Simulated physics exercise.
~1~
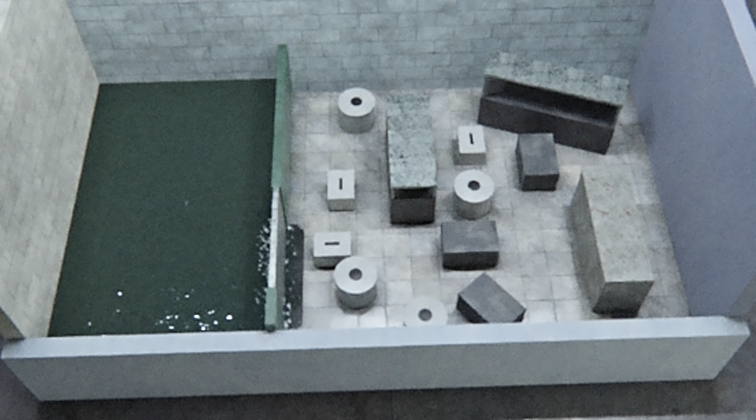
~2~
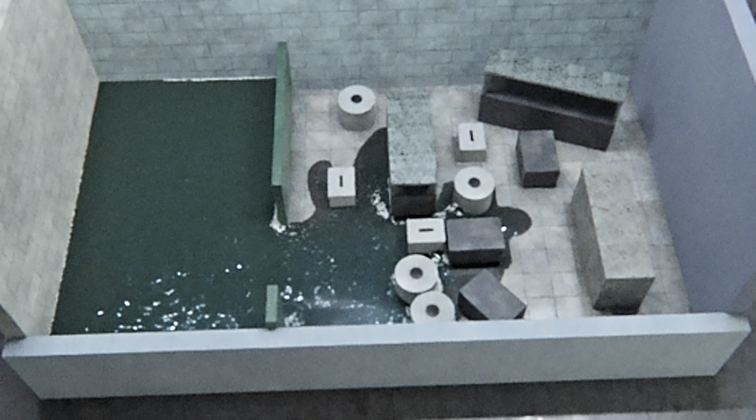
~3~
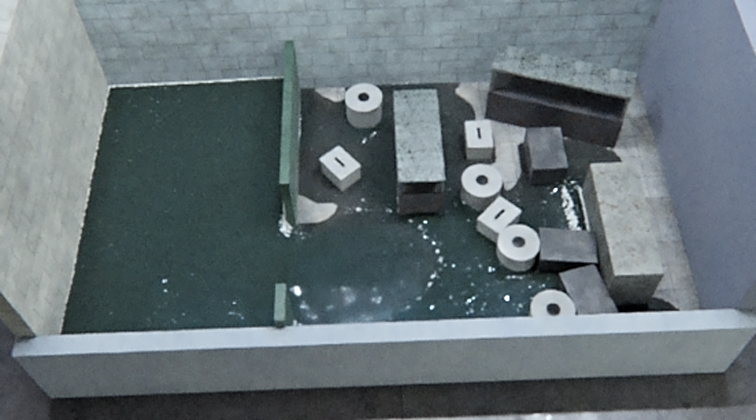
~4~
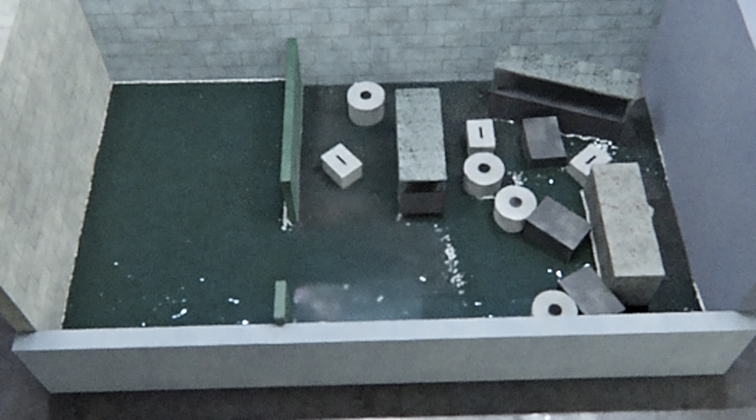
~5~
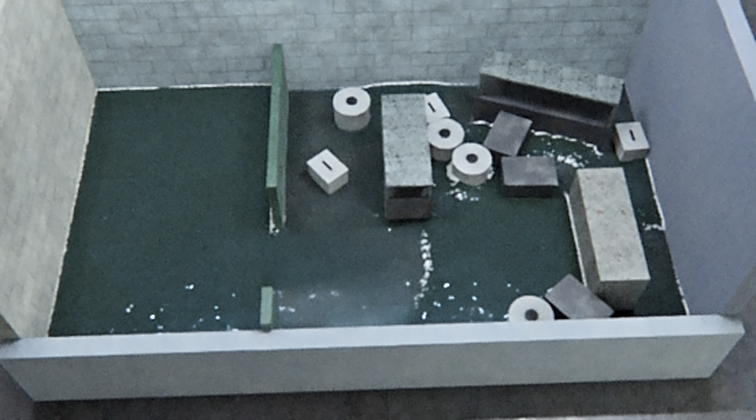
Dark green water pouring through a gap in a dividing wall, spreading across a tiled basement and shifting pale and grey blocks.
